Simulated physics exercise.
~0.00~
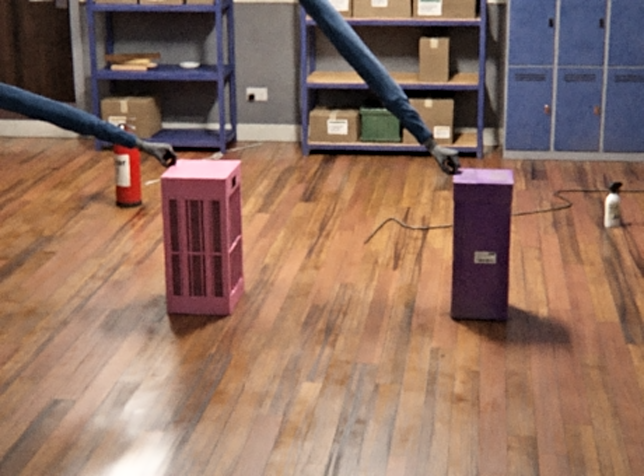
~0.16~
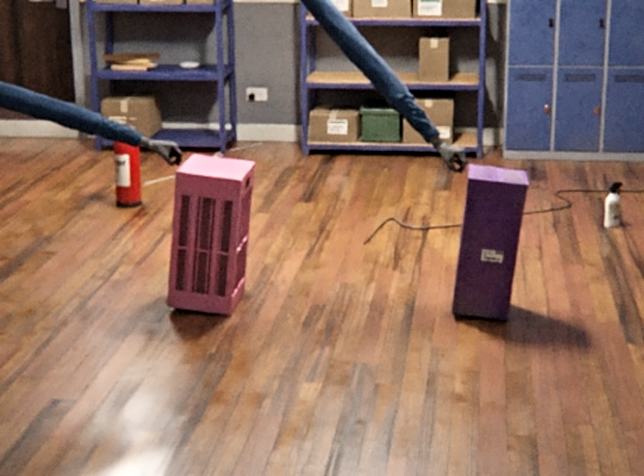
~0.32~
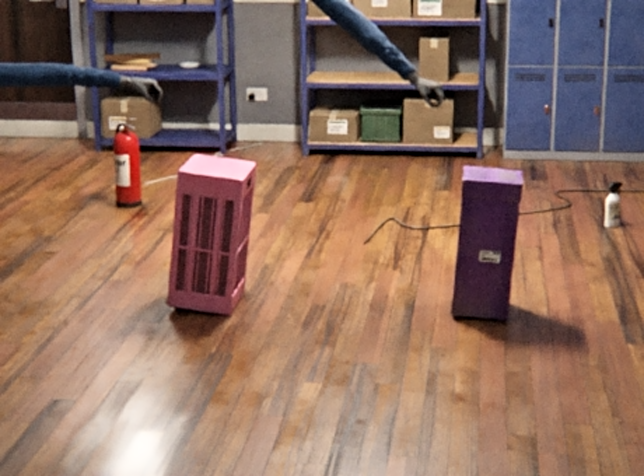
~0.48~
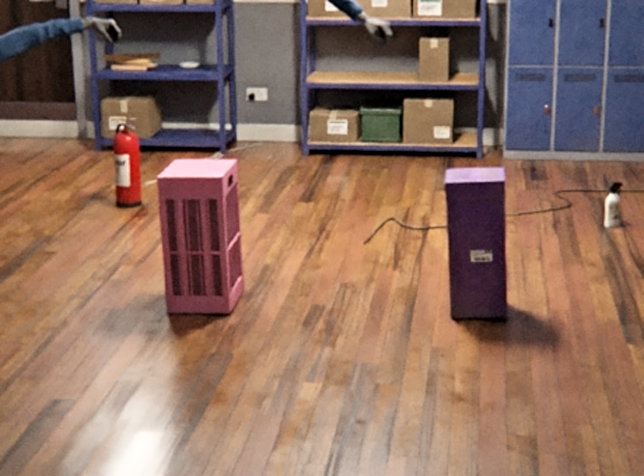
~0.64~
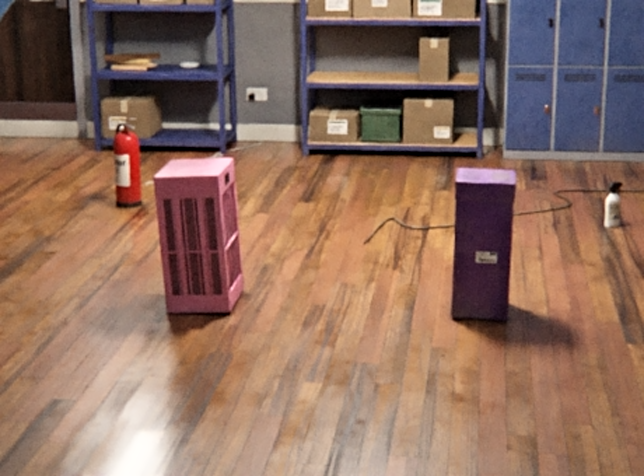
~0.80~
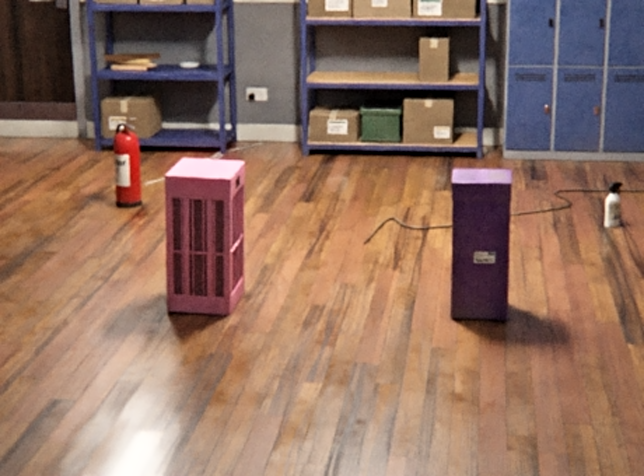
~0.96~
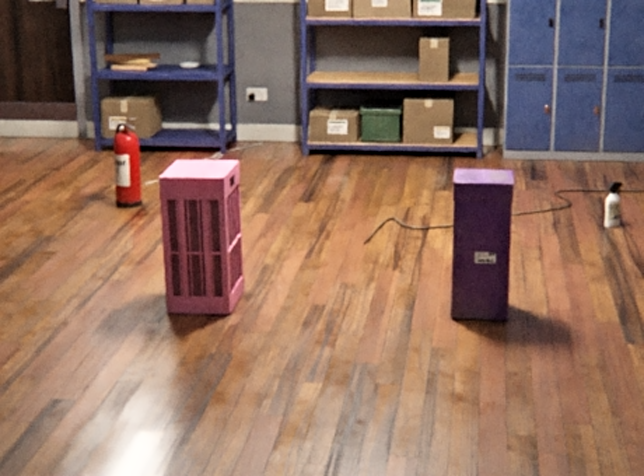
Pink crate and purple box tilting right as two gloved hands push and withdraw, then rocking back to stand upright on floorboards.
